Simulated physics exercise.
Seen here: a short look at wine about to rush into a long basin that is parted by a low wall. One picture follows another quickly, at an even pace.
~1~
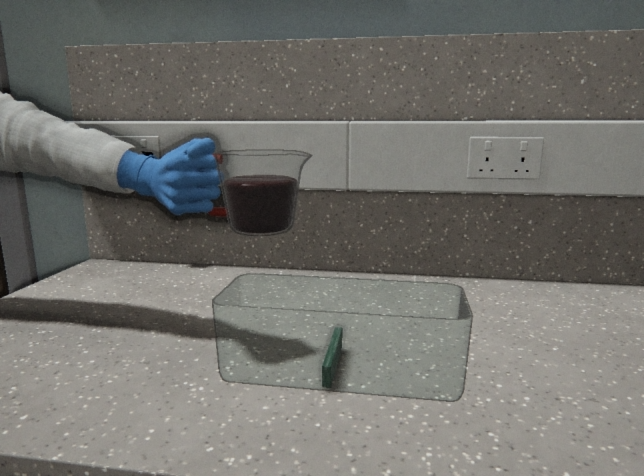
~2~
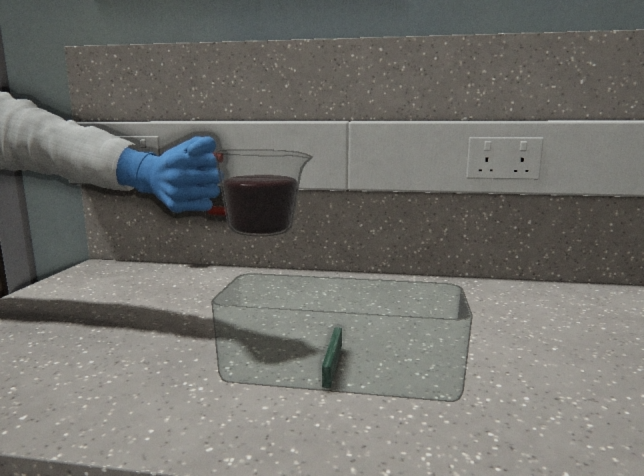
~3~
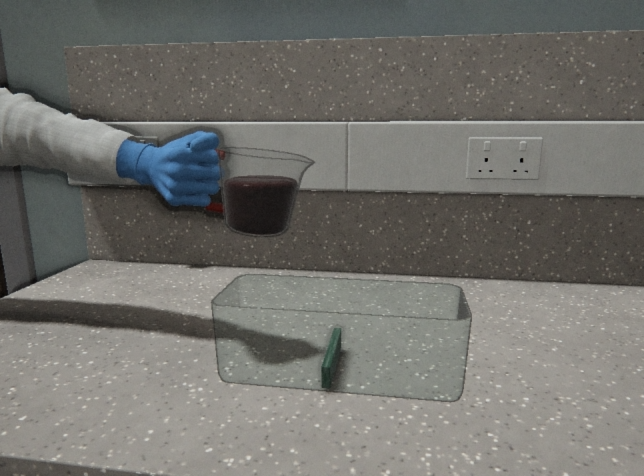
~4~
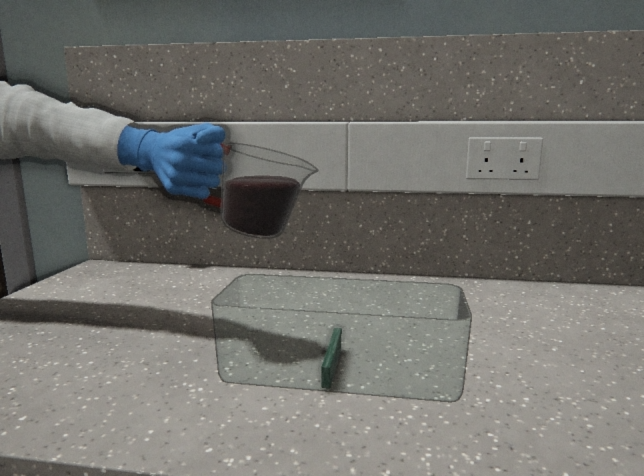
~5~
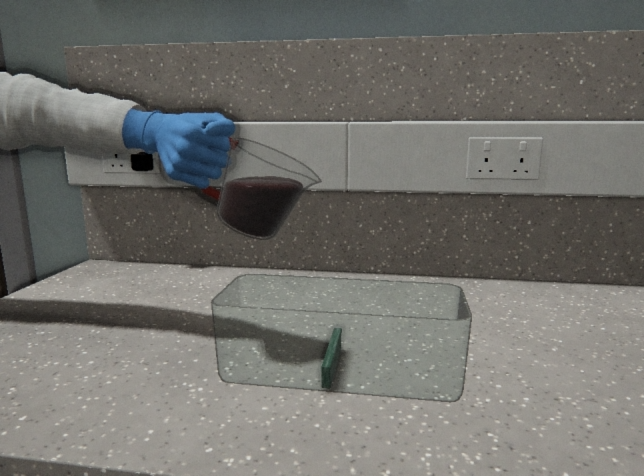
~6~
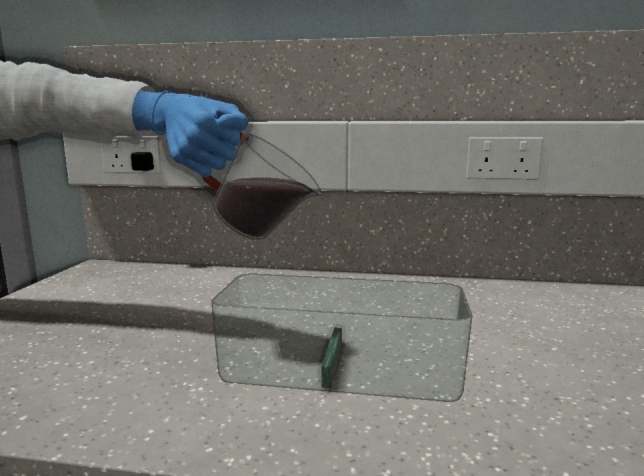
On a speckled countertop, a blue-gloved hand holds a clear jug of dark liquid above a transparent basin with a low green divider, nearly still at first, then tilts it steadily to the right, the liquid nearing the rim.
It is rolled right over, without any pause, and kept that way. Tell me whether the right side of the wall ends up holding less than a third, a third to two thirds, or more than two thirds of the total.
The share right of the wall ends up beyond two thirds.
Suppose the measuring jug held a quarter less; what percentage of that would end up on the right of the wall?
Roughly 80 percent.
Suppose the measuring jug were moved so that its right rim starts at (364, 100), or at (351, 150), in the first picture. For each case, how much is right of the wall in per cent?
Around 75 percent first, around 90 percent second.
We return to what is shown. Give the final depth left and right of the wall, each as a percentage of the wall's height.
The left reads 10 in a hundred and the right 50 in a hundred.
A moment on, the measuring jug is tipped on its side and 52 per cent is still to pour, 0 is left of the wall and 17 right of it.
Next, the measuring jug is tipped right over and 8 per cent is still to pour, 9 is left of the wall and 73 right of it.
Then the measuring jug is tipped right over and 0 per cent is still to pour, 13 is left of the wall and 85 right of it.
Later the measuring jug is tipped right over and 0 per cent is still to pour, 14 is left of the wall and 85 right of it.
In the end 15 per cent lies left of the wall, 84 right of it and 1 outside.
